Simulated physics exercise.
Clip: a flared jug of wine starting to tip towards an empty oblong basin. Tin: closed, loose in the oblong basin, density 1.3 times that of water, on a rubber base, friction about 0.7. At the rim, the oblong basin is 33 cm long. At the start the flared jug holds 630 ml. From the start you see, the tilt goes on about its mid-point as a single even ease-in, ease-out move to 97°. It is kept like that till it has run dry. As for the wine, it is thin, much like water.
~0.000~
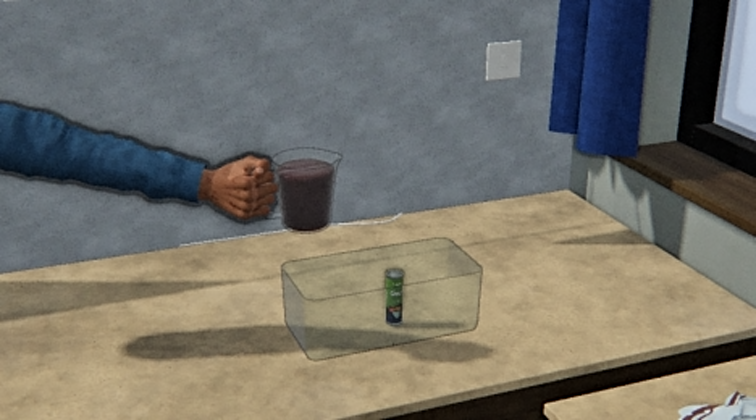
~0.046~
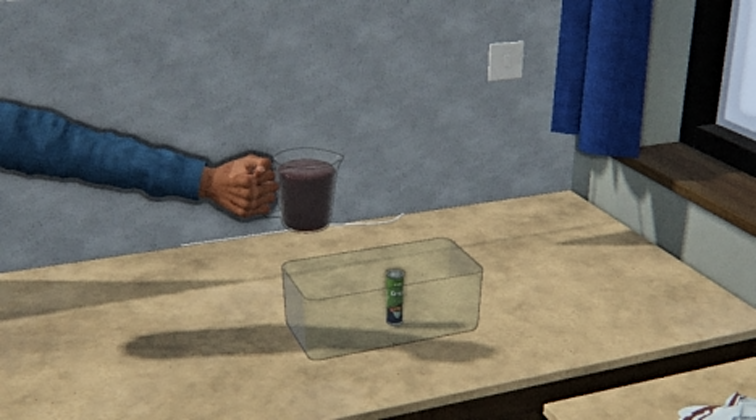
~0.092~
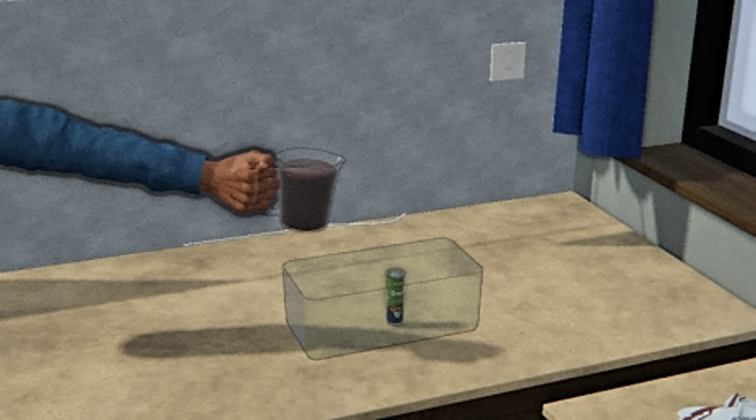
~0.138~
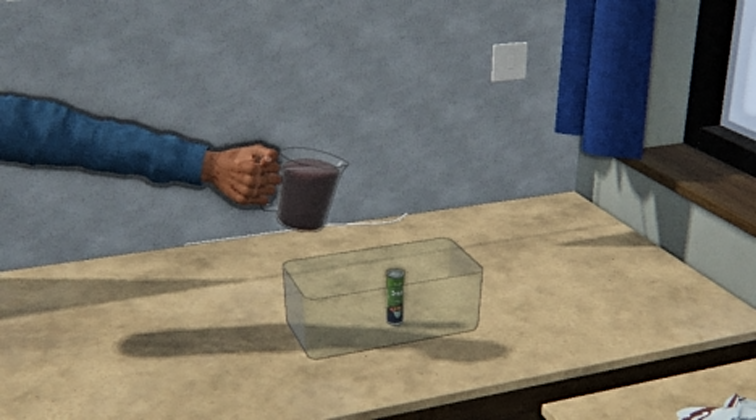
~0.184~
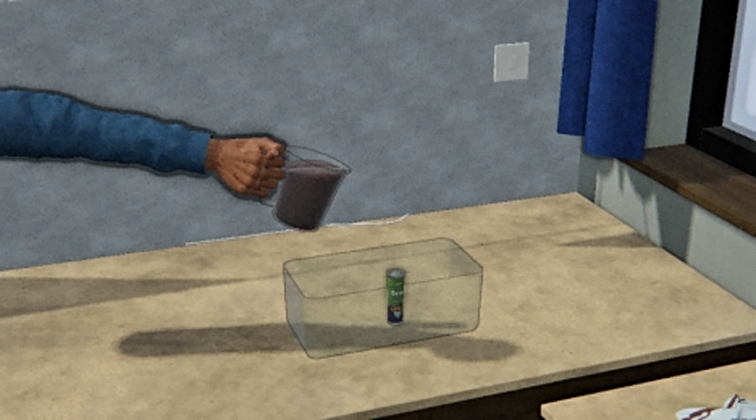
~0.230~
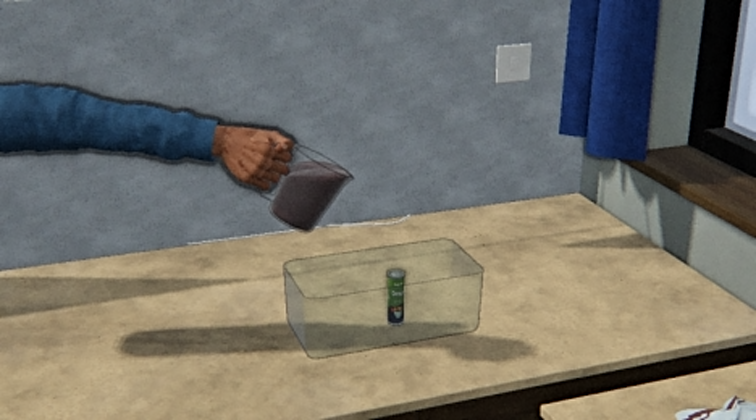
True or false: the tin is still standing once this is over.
False.
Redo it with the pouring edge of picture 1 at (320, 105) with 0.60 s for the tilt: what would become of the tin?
Then it tips over.
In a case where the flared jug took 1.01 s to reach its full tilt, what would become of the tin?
The tin tumbles.
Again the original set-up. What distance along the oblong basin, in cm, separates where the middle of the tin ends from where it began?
The tin's middle ends up about 8.5 cm along the basin.
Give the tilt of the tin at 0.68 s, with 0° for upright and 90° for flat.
Lean: Around 0° from upright.
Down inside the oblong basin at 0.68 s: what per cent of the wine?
That comes to about 60 percent.
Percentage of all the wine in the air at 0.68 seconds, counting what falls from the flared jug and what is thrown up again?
About 22 per cent.
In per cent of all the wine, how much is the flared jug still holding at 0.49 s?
Around 58 percent.
After 0.49 s the tilt is 89° and 58 per cent is still to pour; the tin stands where it began.
After 0.68 s the tilt is 97° and 19 per cent is still to pour; the tin stands 2 cm from where it began.
After 0.88 s the tilt is 97° and 4 per cent is still to pour; the tin leans 51°.
After 1.10 s the tilt is 97° and 1 per cent is still to pour; the tin lies on its side.
In the end the tin lies on its side.
